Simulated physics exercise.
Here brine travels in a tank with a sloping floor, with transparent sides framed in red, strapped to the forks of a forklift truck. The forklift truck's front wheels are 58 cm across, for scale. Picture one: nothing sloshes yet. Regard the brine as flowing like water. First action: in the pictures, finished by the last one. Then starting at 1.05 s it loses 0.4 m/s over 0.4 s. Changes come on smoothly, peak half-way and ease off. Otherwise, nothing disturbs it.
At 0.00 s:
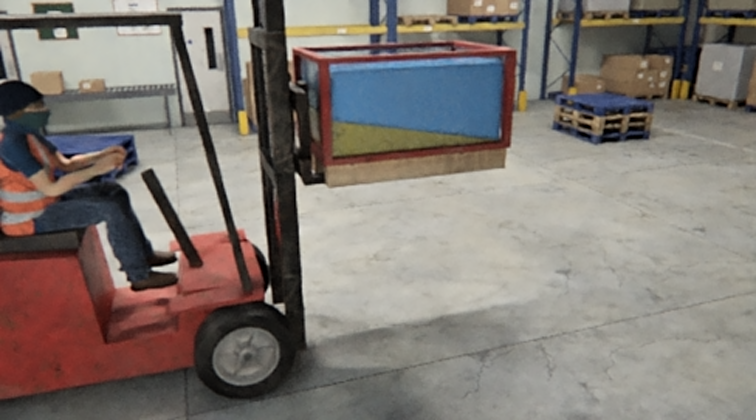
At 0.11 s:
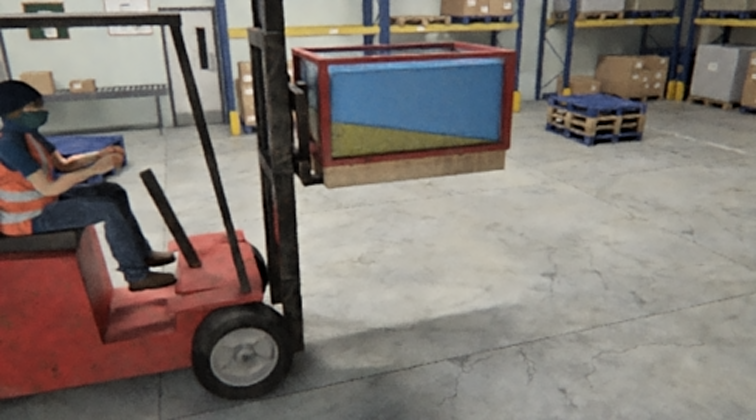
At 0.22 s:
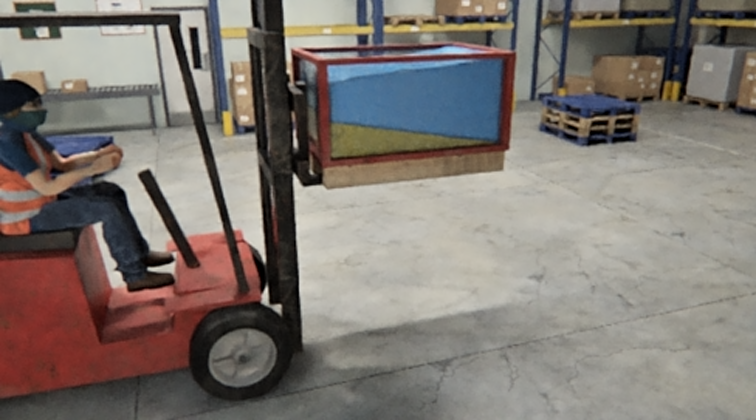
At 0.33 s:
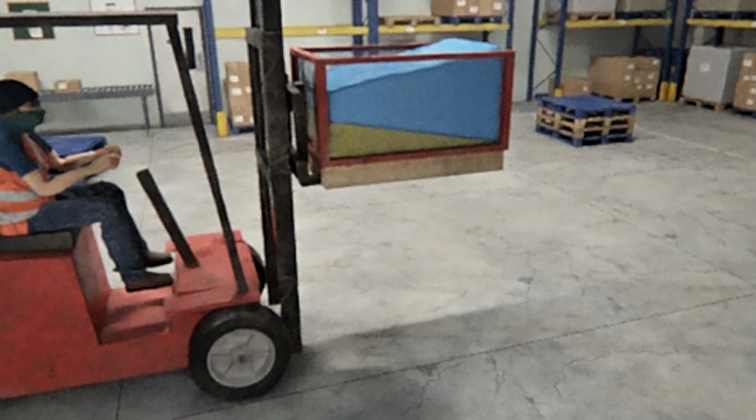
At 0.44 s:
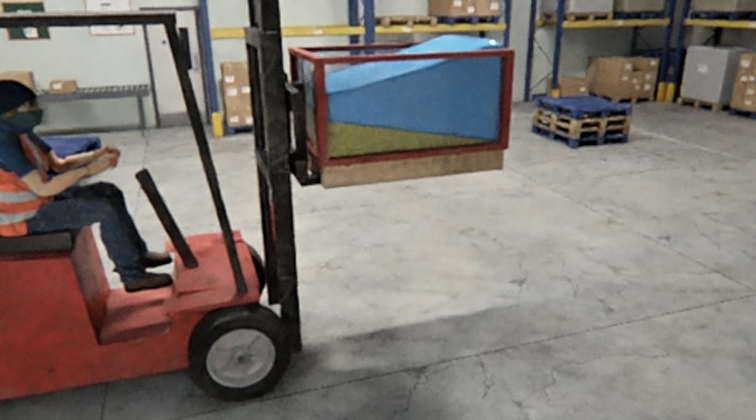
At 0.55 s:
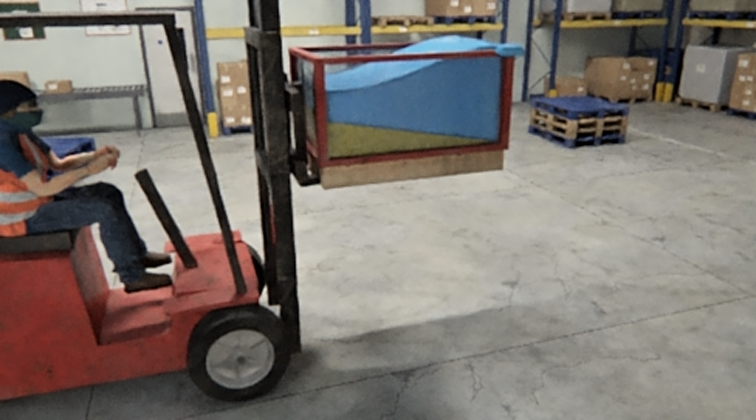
A red forklift rolls right and slows as blue liquid climbs its tank's right end.
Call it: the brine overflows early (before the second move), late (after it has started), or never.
Early.
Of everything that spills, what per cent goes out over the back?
About 30 per cent.
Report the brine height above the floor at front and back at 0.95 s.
The front stands at 46 cm and the back at 54 cm.
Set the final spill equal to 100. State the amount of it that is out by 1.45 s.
Roughly 40 per cent.
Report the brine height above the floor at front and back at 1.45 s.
Front level 52 cm, back level 44 cm.
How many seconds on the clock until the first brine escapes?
That happens at some 0.8 s.
Then, 0.95 s in, it stands 54 cm high behind and 46 cm in front; 1 per cent has gone over the front.
Then, 1.45 s in, it stands 45 cm high behind and 52 cm in front; 2 per cent has gone over the front.
Then, 1.95 s in, it stands 39 cm high behind and 54 cm in front; 2 per cent has gone over the front.
Then, 4.43 s in, 5 per cent has gone over the front and the back; the first of it left at about 0.75 s, and the second move began at 1.05 s.
